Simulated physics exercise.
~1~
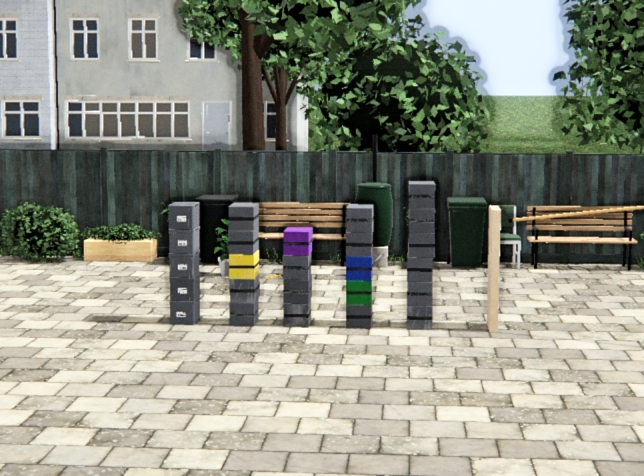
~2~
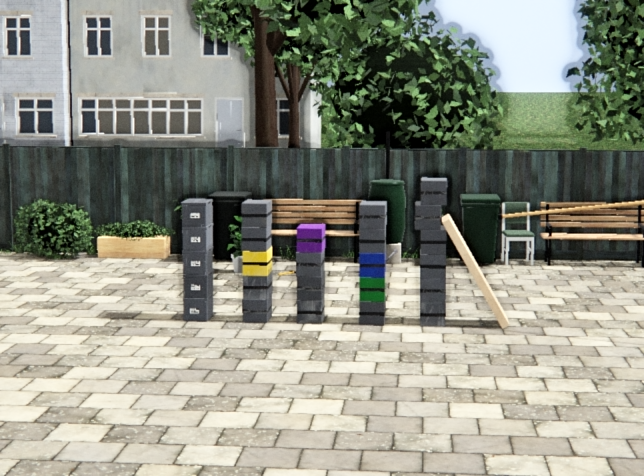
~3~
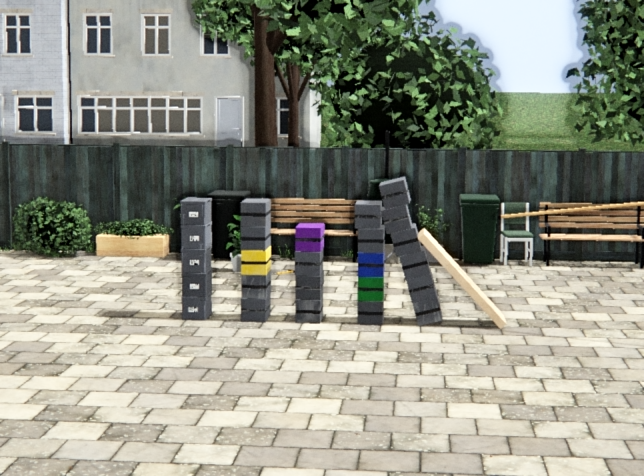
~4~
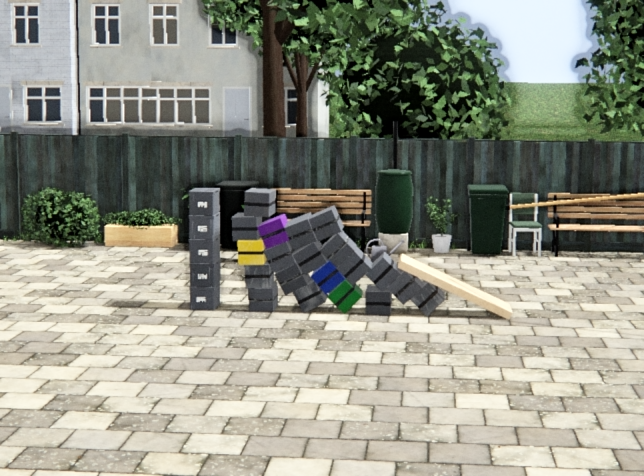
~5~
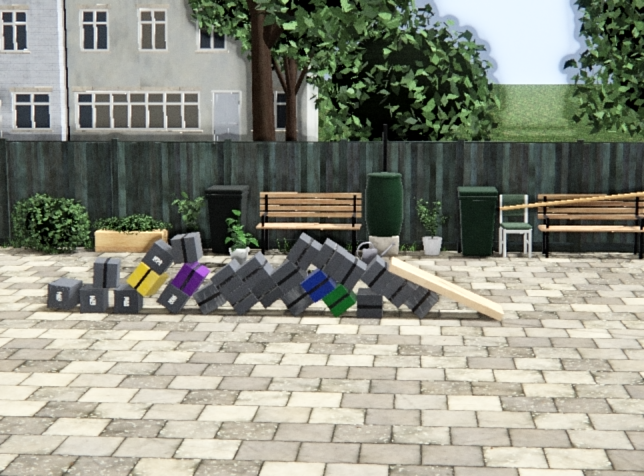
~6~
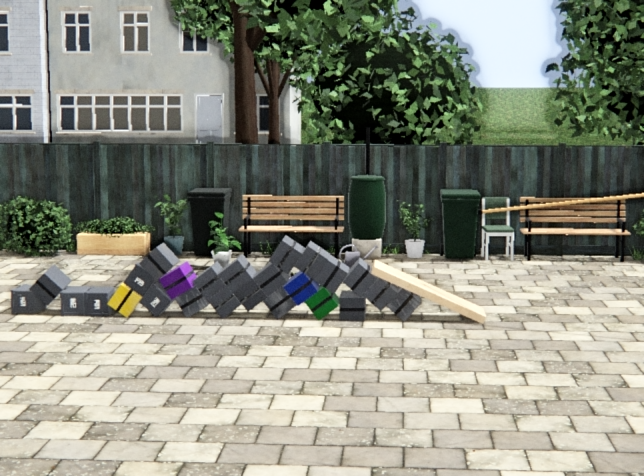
In this clip, an upright wooden board tips left into a row of stacked dark totes on a paved yard, and the columns topple leftward one after another, leaving the blue, green, purple and yellow totes tilted in a low, jumbled heap beside the slanting board.
